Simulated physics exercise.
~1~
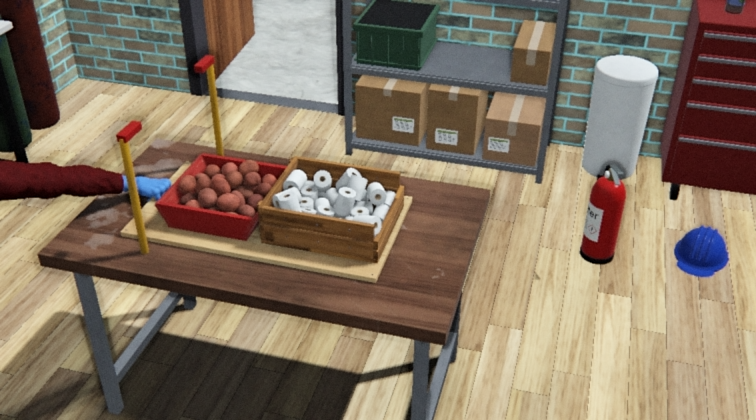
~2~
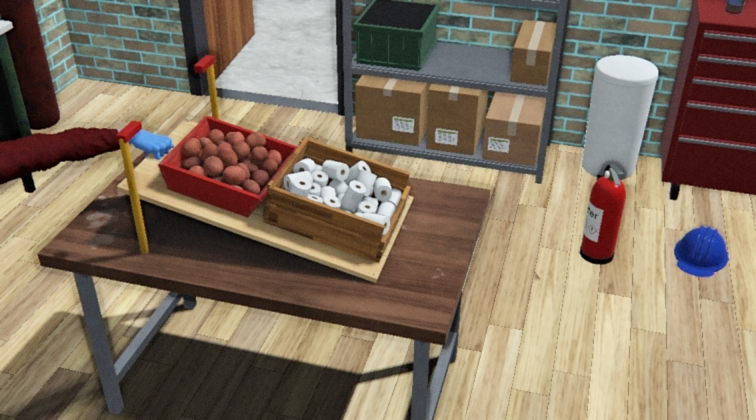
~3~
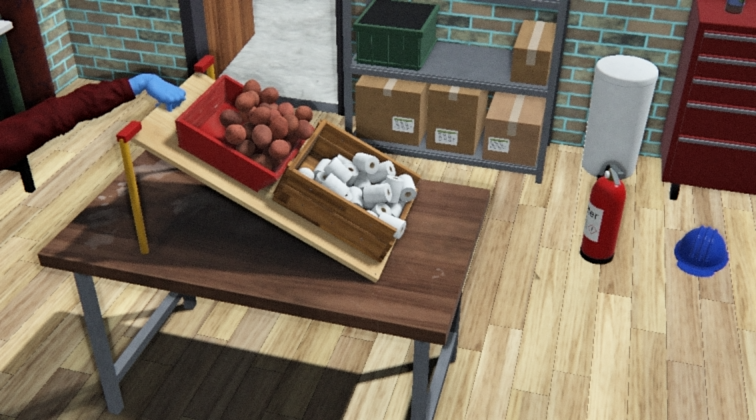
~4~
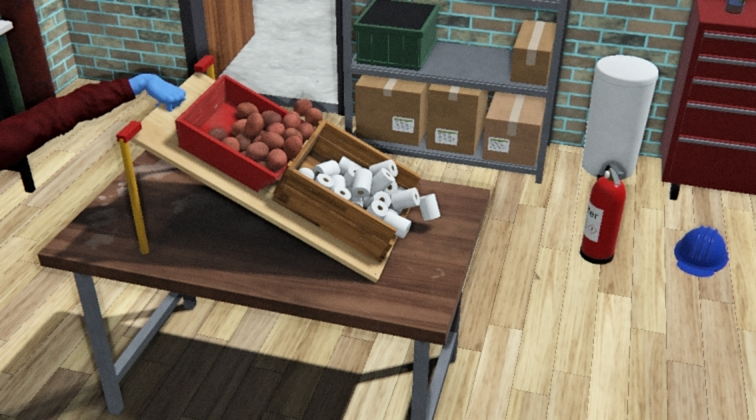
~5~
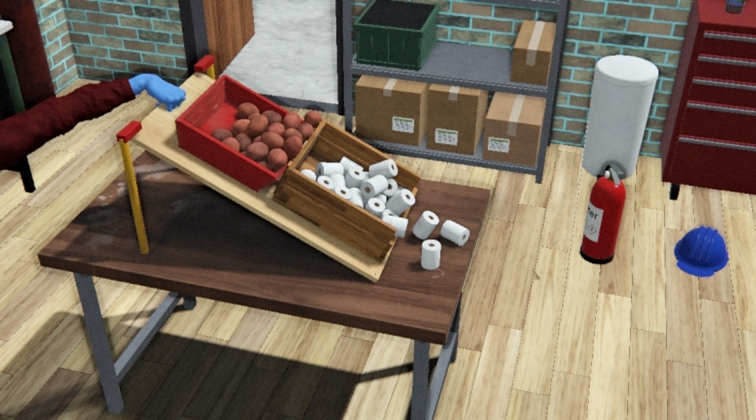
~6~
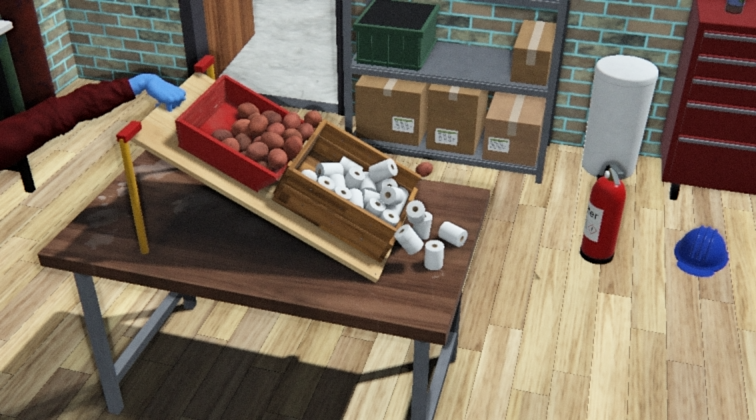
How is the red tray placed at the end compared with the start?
At the start it sits level and low over the table, and by the end it is raised higher, slightly further right, and slanted down to the right along with the tilted board.
